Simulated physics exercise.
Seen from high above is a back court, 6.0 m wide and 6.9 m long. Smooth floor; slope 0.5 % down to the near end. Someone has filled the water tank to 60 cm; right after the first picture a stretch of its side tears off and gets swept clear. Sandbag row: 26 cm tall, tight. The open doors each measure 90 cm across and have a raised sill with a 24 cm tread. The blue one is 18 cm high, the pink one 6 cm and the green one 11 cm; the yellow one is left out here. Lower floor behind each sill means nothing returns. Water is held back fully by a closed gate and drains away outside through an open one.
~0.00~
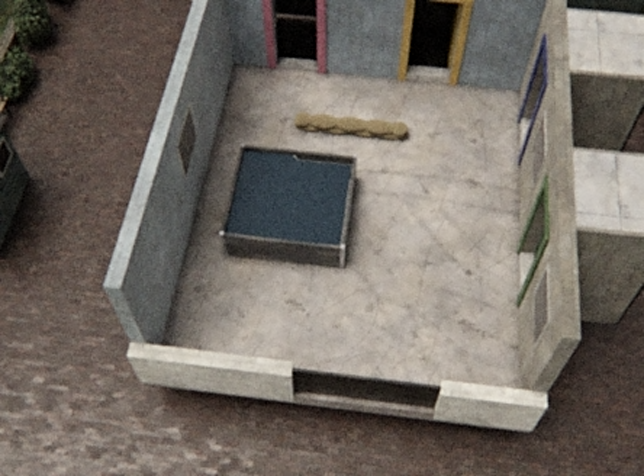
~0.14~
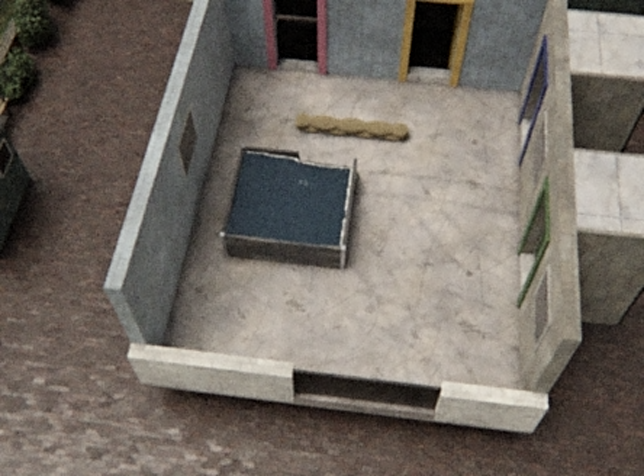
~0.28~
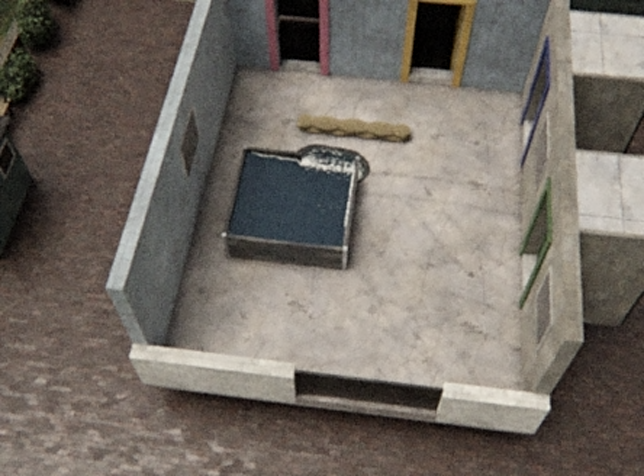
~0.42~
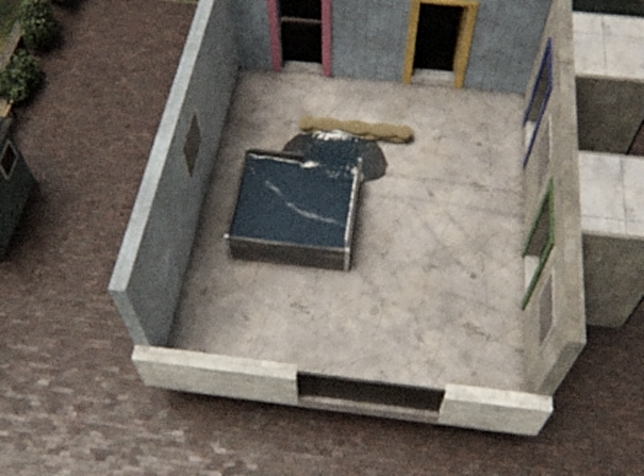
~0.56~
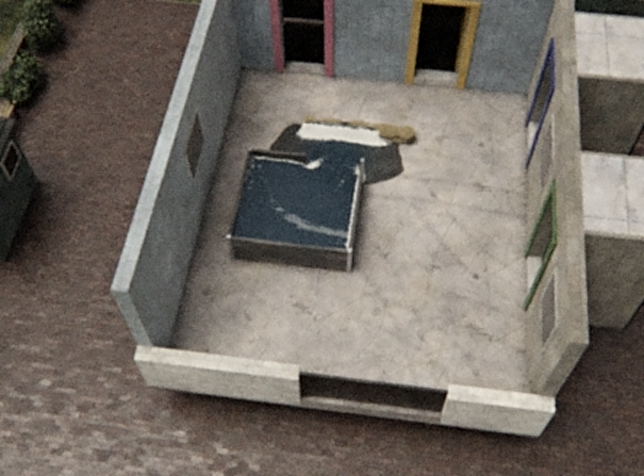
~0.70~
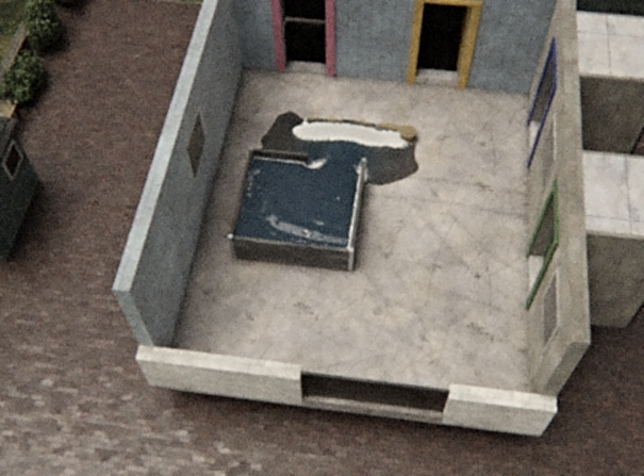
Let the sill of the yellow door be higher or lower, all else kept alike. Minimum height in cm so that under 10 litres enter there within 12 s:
6 cm.
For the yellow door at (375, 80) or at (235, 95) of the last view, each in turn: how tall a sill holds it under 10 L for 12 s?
You'd want about 7.5 cm there first, then about 10.0 cm.
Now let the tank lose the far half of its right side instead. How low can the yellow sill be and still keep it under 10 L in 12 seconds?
Then the minimum is about 6.5 cm.
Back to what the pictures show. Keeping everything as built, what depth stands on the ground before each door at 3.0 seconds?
Door by door in centimetres - yellow 5, blue 15, pink 8, green 6.
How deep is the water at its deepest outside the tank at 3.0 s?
28 cm.
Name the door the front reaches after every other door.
It's the green one.
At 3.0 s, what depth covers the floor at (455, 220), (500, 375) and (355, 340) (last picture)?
Approx. 2 / 0 / 0 cm.
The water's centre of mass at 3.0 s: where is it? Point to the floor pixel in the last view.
At about (339, 180).
After 1.4 s water covers 20 % of the floor, deepest (44 cm) near (344, 139); it has not reached the yellow door.
After 3.0 s water covers 45 % of the floor, deepest (28 cm) near (344, 139); 5 cm at the yellow door, 0 litres in over its 18 cm sill.
After 12.0 s water covers 95 % of the floor, deepest (11 cm) near (166, 368); 7 cm at the yellow door, 0 litres in over its 18 cm sill.
At the yellow door as built, the water arrived by 2.2 s and peaked near 9 cm at 8.0 s.
Run again over the same 12 s with other heights there, 15 litres in over 5.5 cm, 3 litres over 8 cm. The limit of 10 litres is kept from about 6 cm up.
